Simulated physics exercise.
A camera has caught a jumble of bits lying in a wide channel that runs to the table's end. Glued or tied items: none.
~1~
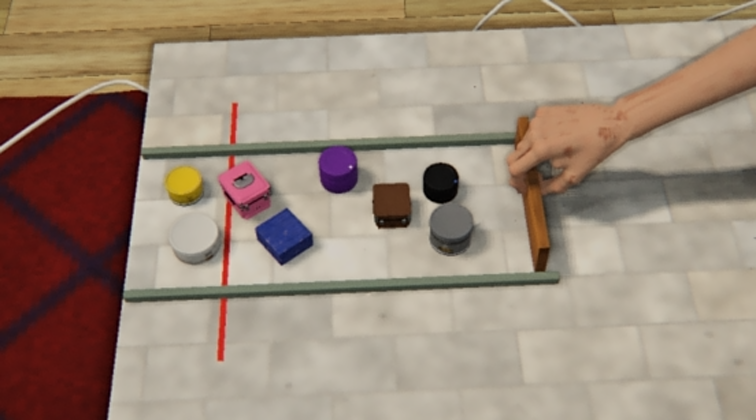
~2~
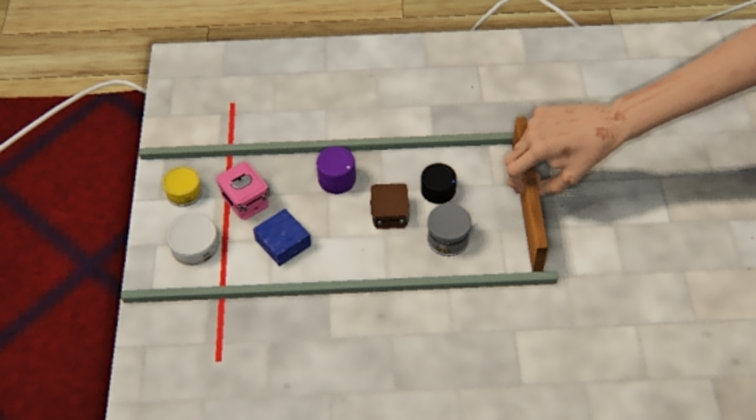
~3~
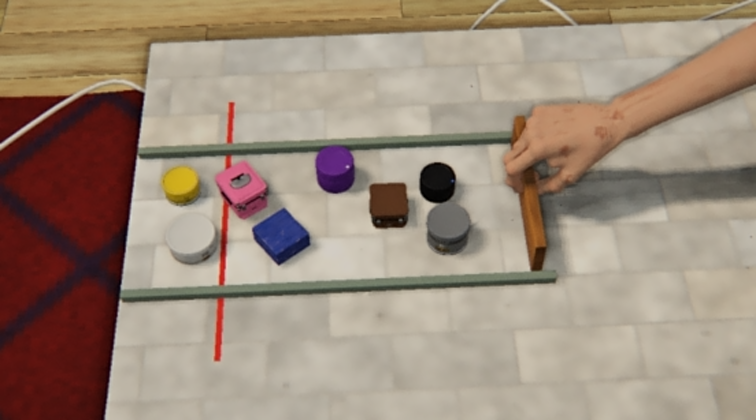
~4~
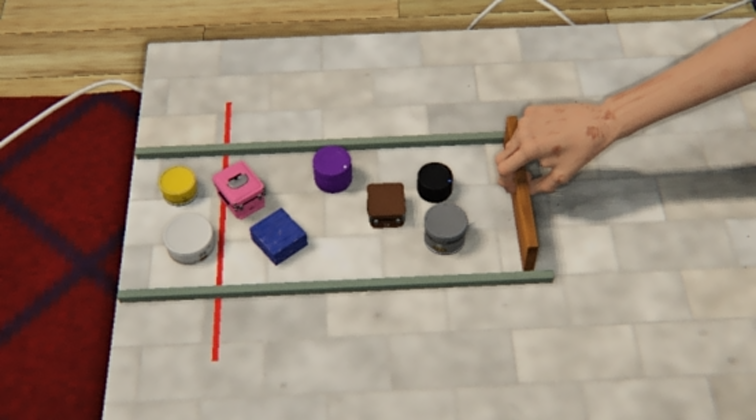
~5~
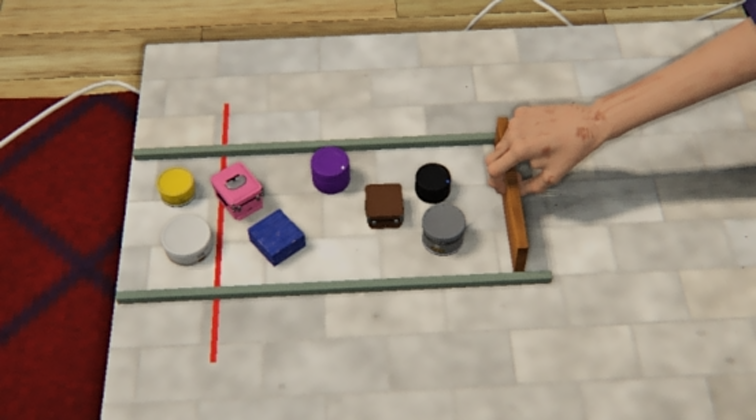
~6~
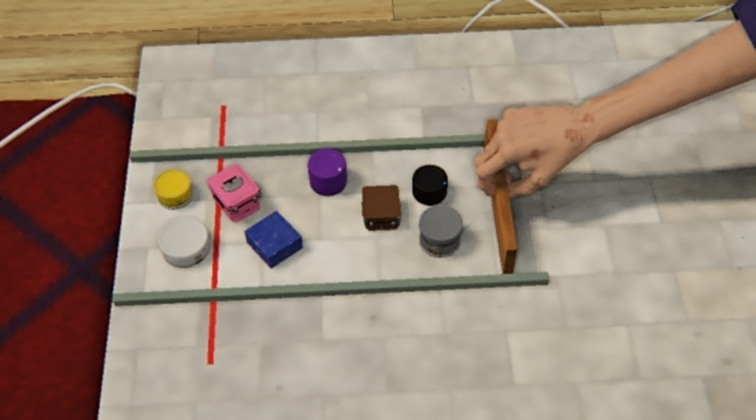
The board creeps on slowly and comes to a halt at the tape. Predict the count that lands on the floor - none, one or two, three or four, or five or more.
The push knocks just one or two off.
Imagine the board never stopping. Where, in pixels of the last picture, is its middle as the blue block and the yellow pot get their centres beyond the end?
I'd say about (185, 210) for the first one and about (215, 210) for the second.
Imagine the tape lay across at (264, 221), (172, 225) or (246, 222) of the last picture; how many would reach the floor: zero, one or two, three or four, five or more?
Taking the tapes one at a time, the count is not one, then either three or four, then no fall at all.
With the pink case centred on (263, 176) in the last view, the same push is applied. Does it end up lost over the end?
From that position it keeps its spot.
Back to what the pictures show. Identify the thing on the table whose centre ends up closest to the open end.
It's the yellow pot that is foremost.
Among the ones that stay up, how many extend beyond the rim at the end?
Answer: 1.
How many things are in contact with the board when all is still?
The number is 3.
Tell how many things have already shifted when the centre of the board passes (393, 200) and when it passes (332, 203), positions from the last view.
First position 3; second position 5.
A little later, none off yet; yellow pot at rest near (174, 189); white tub at rest near (185, 243); pink case at rest near (235, 194).
Next, none off yet; yellow pot at rest near (174, 189); white tub at rest near (185, 243); pink case at rest near (232, 193).
When it is over, the number that fall off is one or two; down, white tub.
